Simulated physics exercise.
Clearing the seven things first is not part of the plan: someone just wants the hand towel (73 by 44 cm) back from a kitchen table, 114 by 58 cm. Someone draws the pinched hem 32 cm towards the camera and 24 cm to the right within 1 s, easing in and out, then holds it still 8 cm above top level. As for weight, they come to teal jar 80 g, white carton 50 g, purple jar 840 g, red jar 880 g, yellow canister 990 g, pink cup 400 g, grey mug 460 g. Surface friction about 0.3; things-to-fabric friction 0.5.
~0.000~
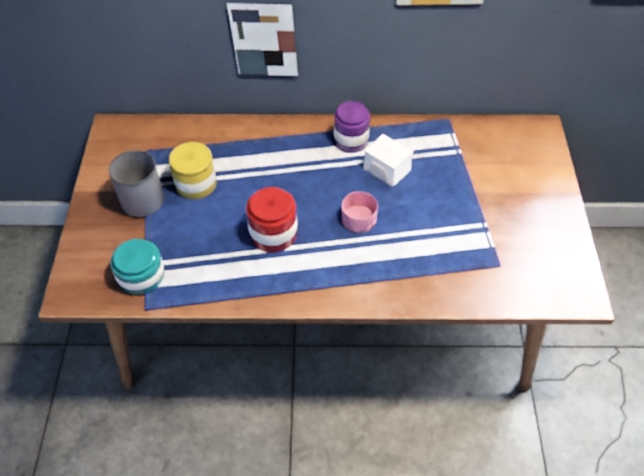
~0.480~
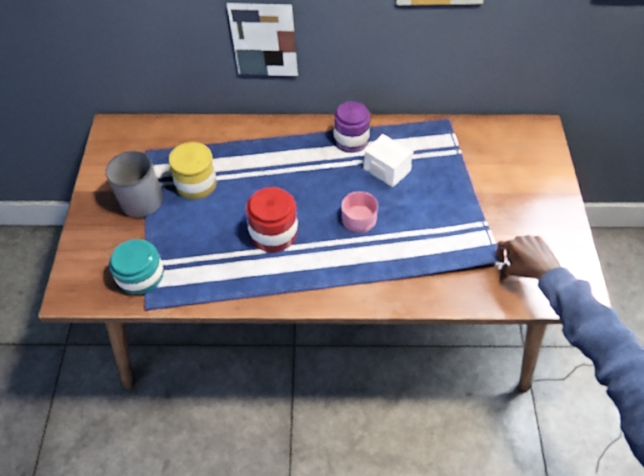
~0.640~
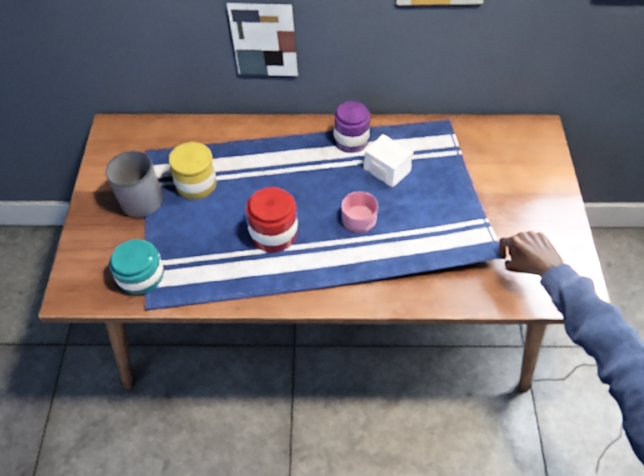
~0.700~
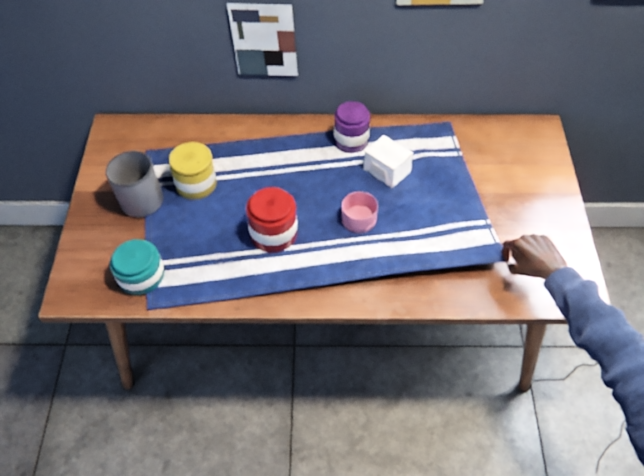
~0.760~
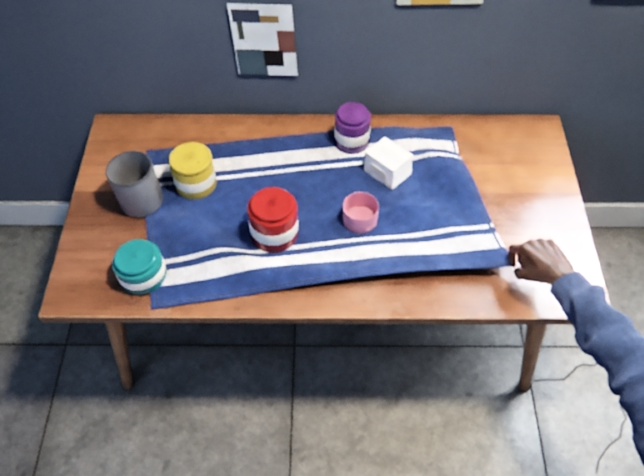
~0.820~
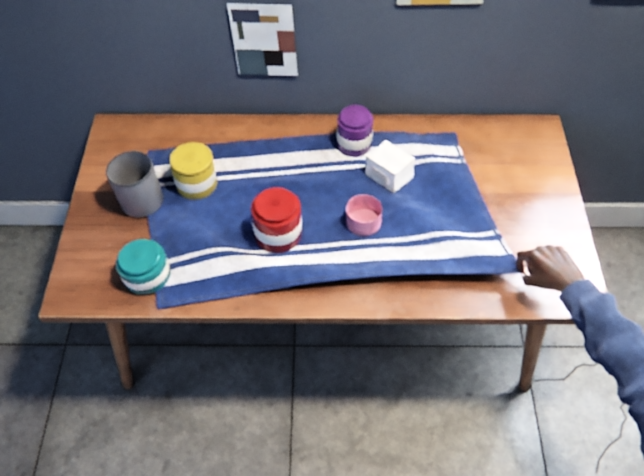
A hand pinches the blue striped towel's corner and slowly drags it slightly right.
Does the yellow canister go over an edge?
I bet it hangs on.
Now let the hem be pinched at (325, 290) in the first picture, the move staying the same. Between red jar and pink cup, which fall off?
At the end, the red jar ends up off the top, while the pink cup ends up off the top.
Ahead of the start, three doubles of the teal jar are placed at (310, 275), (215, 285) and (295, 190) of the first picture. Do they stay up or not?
Taking them one by one: Is lost, then is lost, then is left on top.
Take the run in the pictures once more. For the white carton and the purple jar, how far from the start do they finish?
White carton 45 cm, purple jar 50 cm.
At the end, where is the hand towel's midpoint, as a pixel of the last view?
The midpoint is close to pixel (477, 304).
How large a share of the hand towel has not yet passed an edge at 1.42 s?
Share within the edges: Approx. 65 %.
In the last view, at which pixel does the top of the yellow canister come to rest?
It comes to rest close to (364, 227).
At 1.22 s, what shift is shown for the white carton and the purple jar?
Approx. shift - white carton: 30 cm; purple jar: 30 cm.
After 1.0 s, 100 % of the hand towel is still over the top; yellow canister 10 cm off its start, purple jar 14 cm off its start, white carton 12 cm off its start.
After 1.2 s, 80 % of the hand towel is still over the top; yellow canister 24 cm off its start, purple jar 30 cm off its start, white carton 28 cm off its start.
After 1.4 s, 65 % of the hand towel is still over the top; yellow canister 32 cm off its start at (326, 202), purple jar 41 cm off its start at (509, 200), white carton 38 cm off its start at (538, 237).
After 1.6 s, 55 % of the hand towel is still over the top; yellow canister 38 cm off its start, purple jar 47 cm off its start, white carton 44 cm off its start.
After 3.2 s, 55 % of the hand towel is still over the top; yellow canister 42 cm off its start at (364, 227), red jar over the edge, purple jar 48 cm off its start at (540, 220), white carton 45 cm off its start at (569, 258).
